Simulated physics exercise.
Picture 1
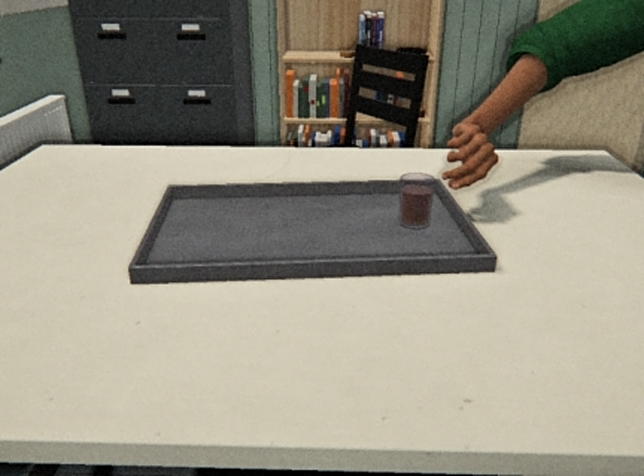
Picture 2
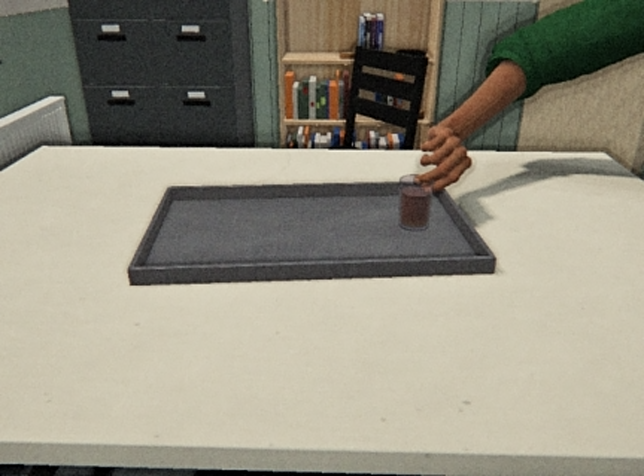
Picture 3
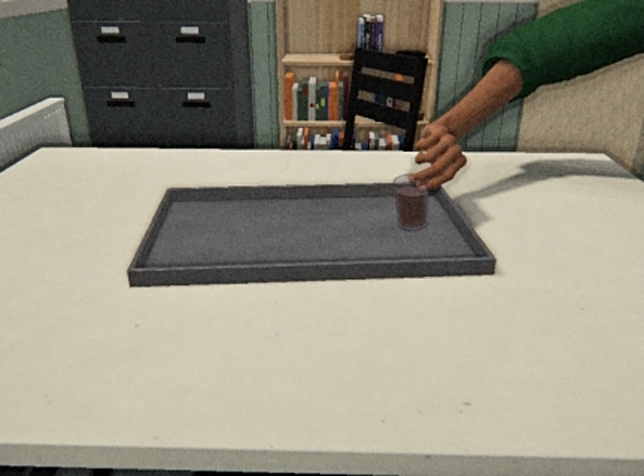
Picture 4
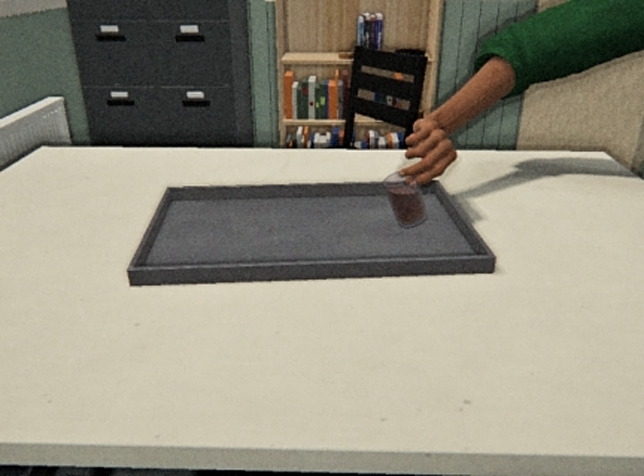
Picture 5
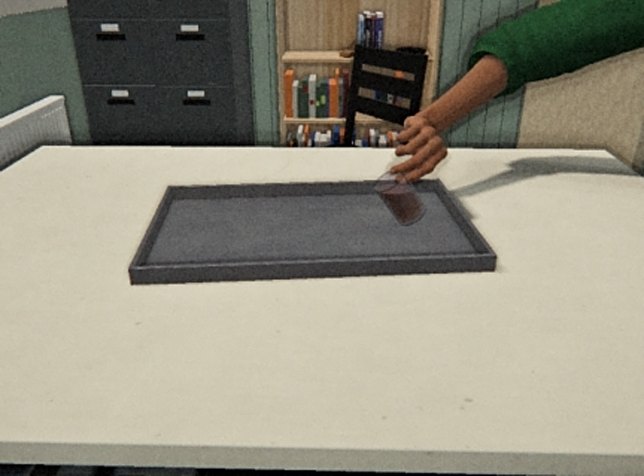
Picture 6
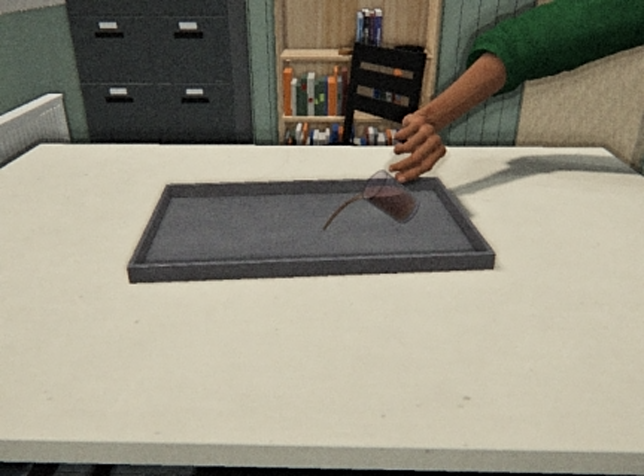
The clip opens on a glass of dark tea standing upright near the right end of a rimmed gray tray, with a green-sleeved arm reaching in from the right. The fingers move against the glass, and it tilts leftward, gradually at first, then steeply, as a thin stream of tea pours out over the tray.
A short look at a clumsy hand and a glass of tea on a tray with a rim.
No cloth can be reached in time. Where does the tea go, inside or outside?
Confined to the tray.
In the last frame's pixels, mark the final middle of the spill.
In the last view, its middle sits roughly at (232, 238).
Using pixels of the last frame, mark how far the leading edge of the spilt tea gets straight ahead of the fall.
At about (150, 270).
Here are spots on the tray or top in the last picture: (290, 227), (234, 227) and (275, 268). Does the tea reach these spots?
Looks like the first is covered, the second covered and the third covered.
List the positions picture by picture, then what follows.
In the first frame, it stands upright; glass (416, 200) about three quarters full; tray (305, 260).
In the second frame, fingers against its side; glass about three quarters full, surface at (416, 191).
In the third frame, fingers against its side; glass (412, 200) about three quarters full.
In the fourth frame, fingers against its side; glass (406, 198) tipped 20°; tray (304, 261).
In the fifth frame, fingers against its side; glass (400, 196) tipped 35°.
In the sixth frame, it is falling; glass (390, 197) tipped 50°.
A moment on, the glass lies in the tray; the puddle covers about as much as a plate; the rim holds it.
Further on, the puddle covers about as much as a tray; the rim holds it.
When it is over, the puddle covers about as much as a tray; the rim holds it.
